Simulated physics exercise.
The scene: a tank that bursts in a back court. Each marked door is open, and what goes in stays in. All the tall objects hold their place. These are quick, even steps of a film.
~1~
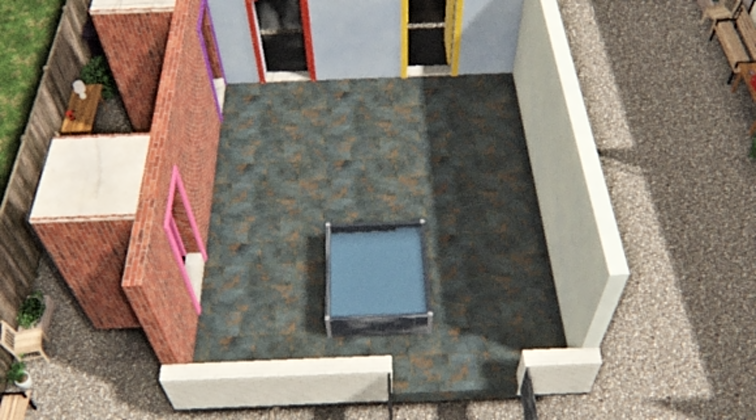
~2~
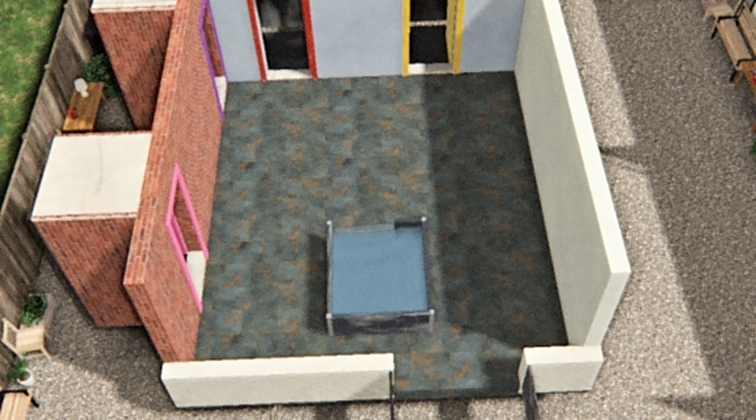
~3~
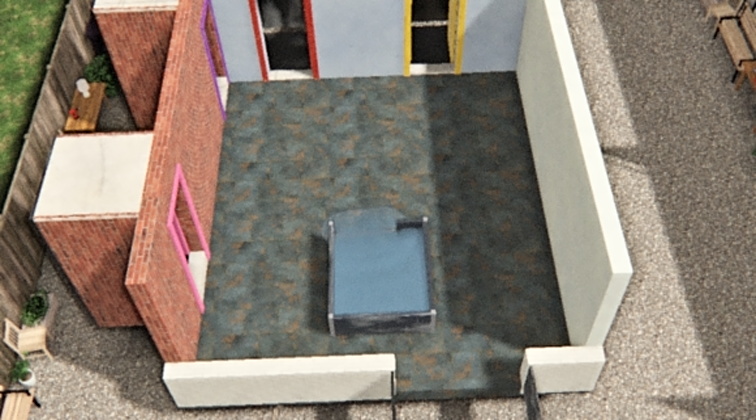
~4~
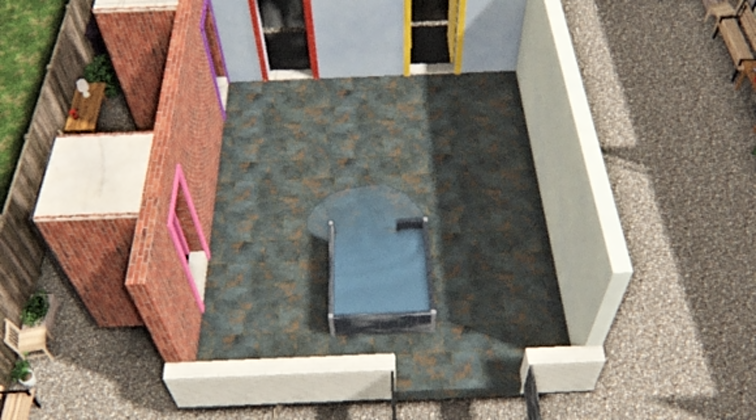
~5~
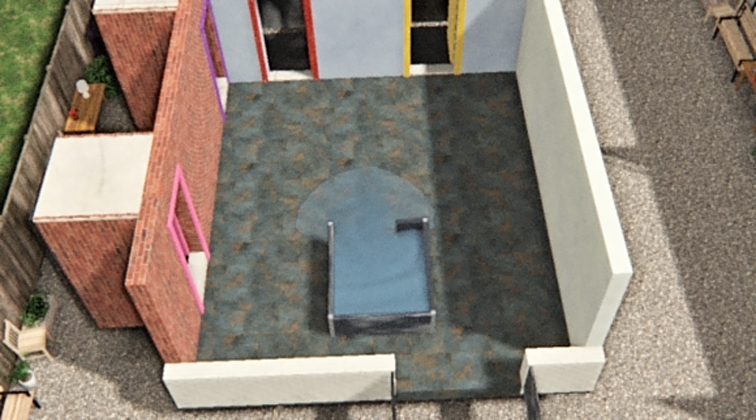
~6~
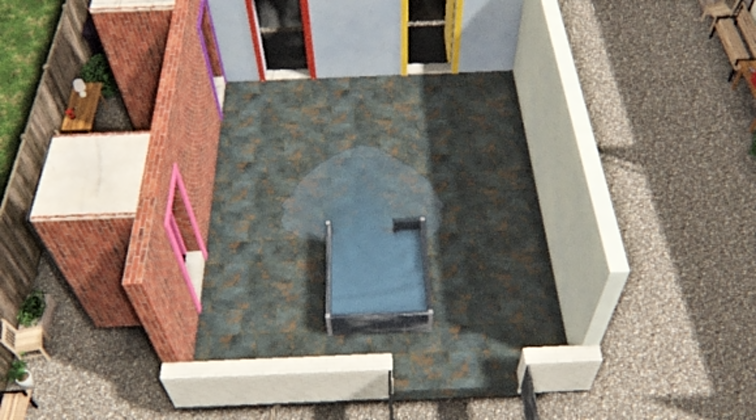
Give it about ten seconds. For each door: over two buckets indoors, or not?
In the end: The red door takes more than that; the yellow door takes more than that; the purple door stays under that; the pink door stays under that.
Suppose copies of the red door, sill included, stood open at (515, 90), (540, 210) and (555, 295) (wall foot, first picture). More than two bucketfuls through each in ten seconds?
As listed: Passes that mark, lets less in, keeps below it.
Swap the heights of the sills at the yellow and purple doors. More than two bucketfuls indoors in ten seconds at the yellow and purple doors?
The yellow one lets less in; the purple one takes more.
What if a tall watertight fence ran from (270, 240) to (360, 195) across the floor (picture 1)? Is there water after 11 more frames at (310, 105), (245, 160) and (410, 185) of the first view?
In that order: Clear, free of water, flooded.
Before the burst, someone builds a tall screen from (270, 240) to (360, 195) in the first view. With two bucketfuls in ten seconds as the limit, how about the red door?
Then: Red lets less in.
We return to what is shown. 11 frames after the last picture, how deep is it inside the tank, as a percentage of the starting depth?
I make it 44 per cent.
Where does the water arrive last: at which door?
I say the one in pink.
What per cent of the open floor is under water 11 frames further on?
Some 40 per cent.
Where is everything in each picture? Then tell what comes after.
The open tank at (377, 271) is whole and still, in the first frame.
Water pours out on the open tank's far side and has run to a hidden place, in the second frame.
The front is at (395, 212), out from the gap on the open tank's far side, in the third frame.
The front is at (383, 189), out from the gap on the open tank's far side, in the fourth frame.
Water pours out on the open tank's far side and has run to (372, 169), in the fifth frame.
Water pours out on the open tank's far side and has run to (363, 149), in the sixth frame.
A moment on, water covers 25 % of the floor; the red door not reached, the yellow door not reached, the purple door not reached, the pink door not reached.
Next, water covers 40 % of the floor; the red door under two buckets in, the yellow door wet at the sill, nothing in, the purple door not reached, the pink door not reached.
Then, water covers 45 % of the floor; the red door over two buckets in, the yellow door over two buckets in, the purple door wet at the sill, nothing in, the pink door not reached.
Later, water covers 50 % of the floor; the red door far over two buckets in, the yellow door over two buckets in, the purple door wet at the sill, nothing in, the pink door not reached.
In the end, water covers 80 % of the floor; the red door far over two buckets in, the yellow door over two buckets in, the purple door wet at the sill, nothing in, the pink door wet at the sill, nothing in.
